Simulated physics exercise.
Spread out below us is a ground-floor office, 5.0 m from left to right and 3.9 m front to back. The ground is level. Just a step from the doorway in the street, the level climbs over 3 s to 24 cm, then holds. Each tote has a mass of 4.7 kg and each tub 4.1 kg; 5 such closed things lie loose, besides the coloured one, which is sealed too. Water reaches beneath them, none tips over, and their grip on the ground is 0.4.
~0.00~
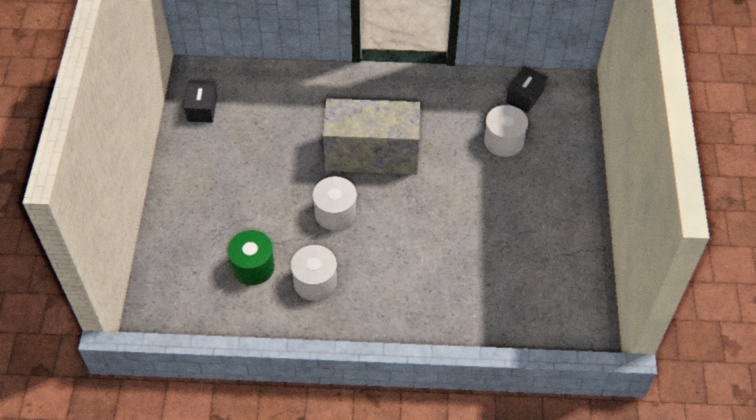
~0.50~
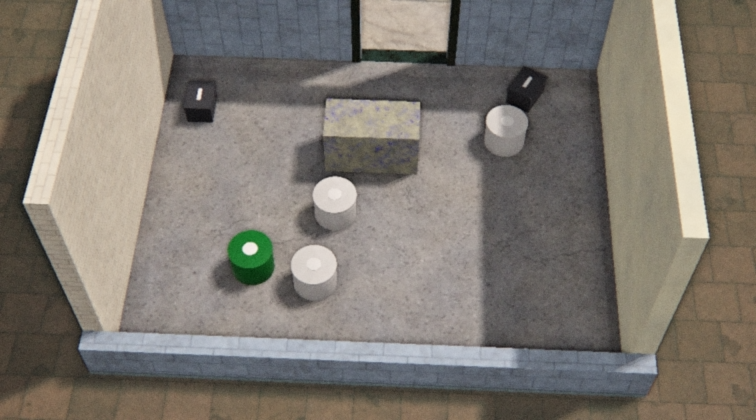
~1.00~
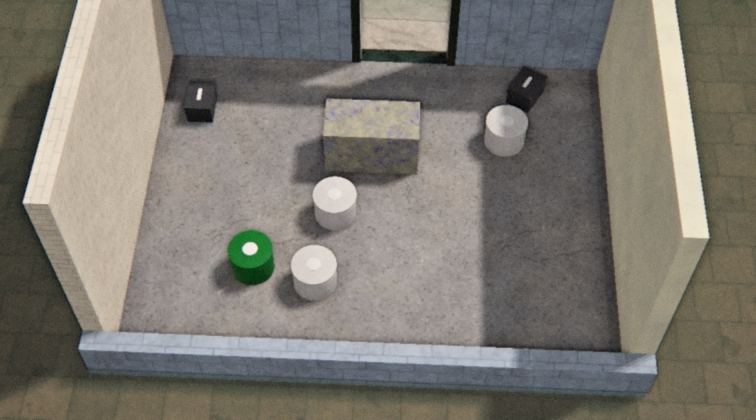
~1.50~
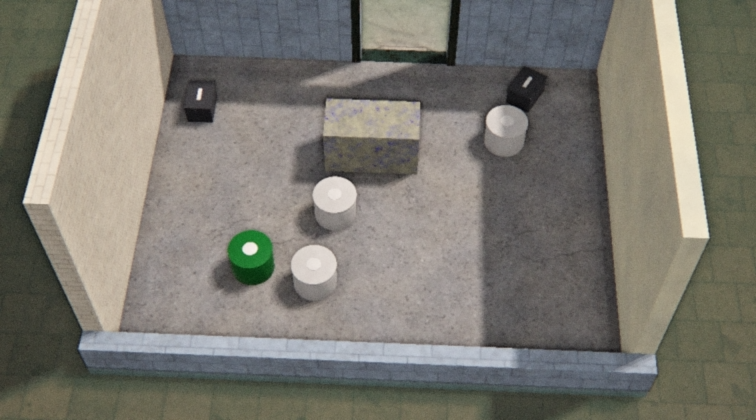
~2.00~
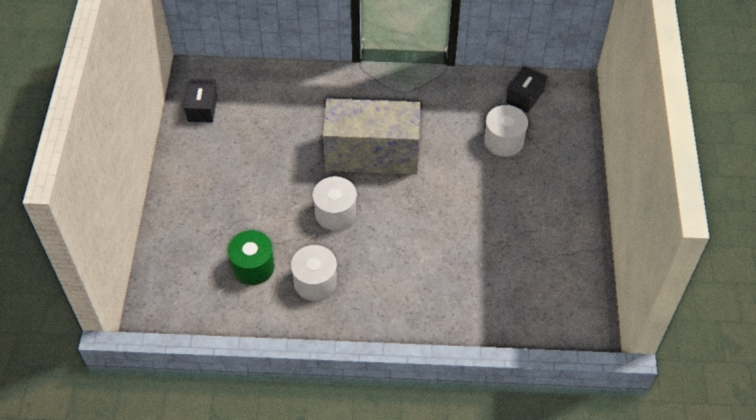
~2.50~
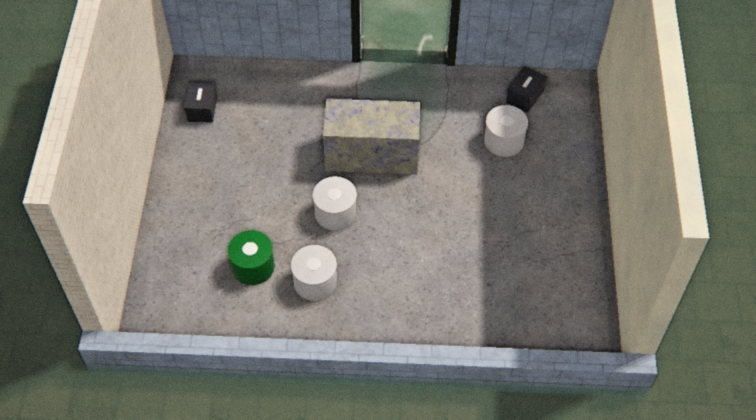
Murky water rising over the paving outside a walled room, then seeping through the doorway while tubs and boxes stay still.
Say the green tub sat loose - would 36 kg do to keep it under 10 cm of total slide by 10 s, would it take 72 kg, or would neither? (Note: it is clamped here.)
36 kg would do.
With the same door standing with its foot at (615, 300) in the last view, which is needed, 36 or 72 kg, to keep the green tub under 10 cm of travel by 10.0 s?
There even the lighter works.
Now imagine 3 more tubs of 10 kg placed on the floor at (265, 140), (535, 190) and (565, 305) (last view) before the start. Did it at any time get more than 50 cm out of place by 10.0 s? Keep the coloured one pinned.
One by one: Too far, too far and too far.
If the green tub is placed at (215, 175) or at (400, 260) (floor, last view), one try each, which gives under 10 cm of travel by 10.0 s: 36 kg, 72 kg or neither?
Taking the two spots in turn, both keep it, then both keep it.
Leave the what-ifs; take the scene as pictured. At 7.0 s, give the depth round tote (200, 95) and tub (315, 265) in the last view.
First roughly 9 cm, second roughly 0 cm.
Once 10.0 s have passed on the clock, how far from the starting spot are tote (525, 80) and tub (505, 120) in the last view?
Shifts: 0 cm / 80 cm.
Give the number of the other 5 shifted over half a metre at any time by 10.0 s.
Counting them up, I find 3.
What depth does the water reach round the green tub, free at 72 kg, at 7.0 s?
Around 1 cm.
After 3.5 s the green tub would be 0 cm from its start with 36 kg and 0 cm from its start with 72 kg; 0 cm of water round it then.
After 4.5 s the green tub would be 0 cm from its start with 36 kg and 0 cm from its start with 72 kg; 0 cm of water round it then.
After 7.0 s the green tub would be 0 cm from its start with 36 kg and 0 cm from its start with 72 kg; 1 cm of water round it then.
After 10.0 s the green tub would be 0 cm from its start with 36 kg and 0 cm from its start with 72 kg; 8 cm of water round it then.
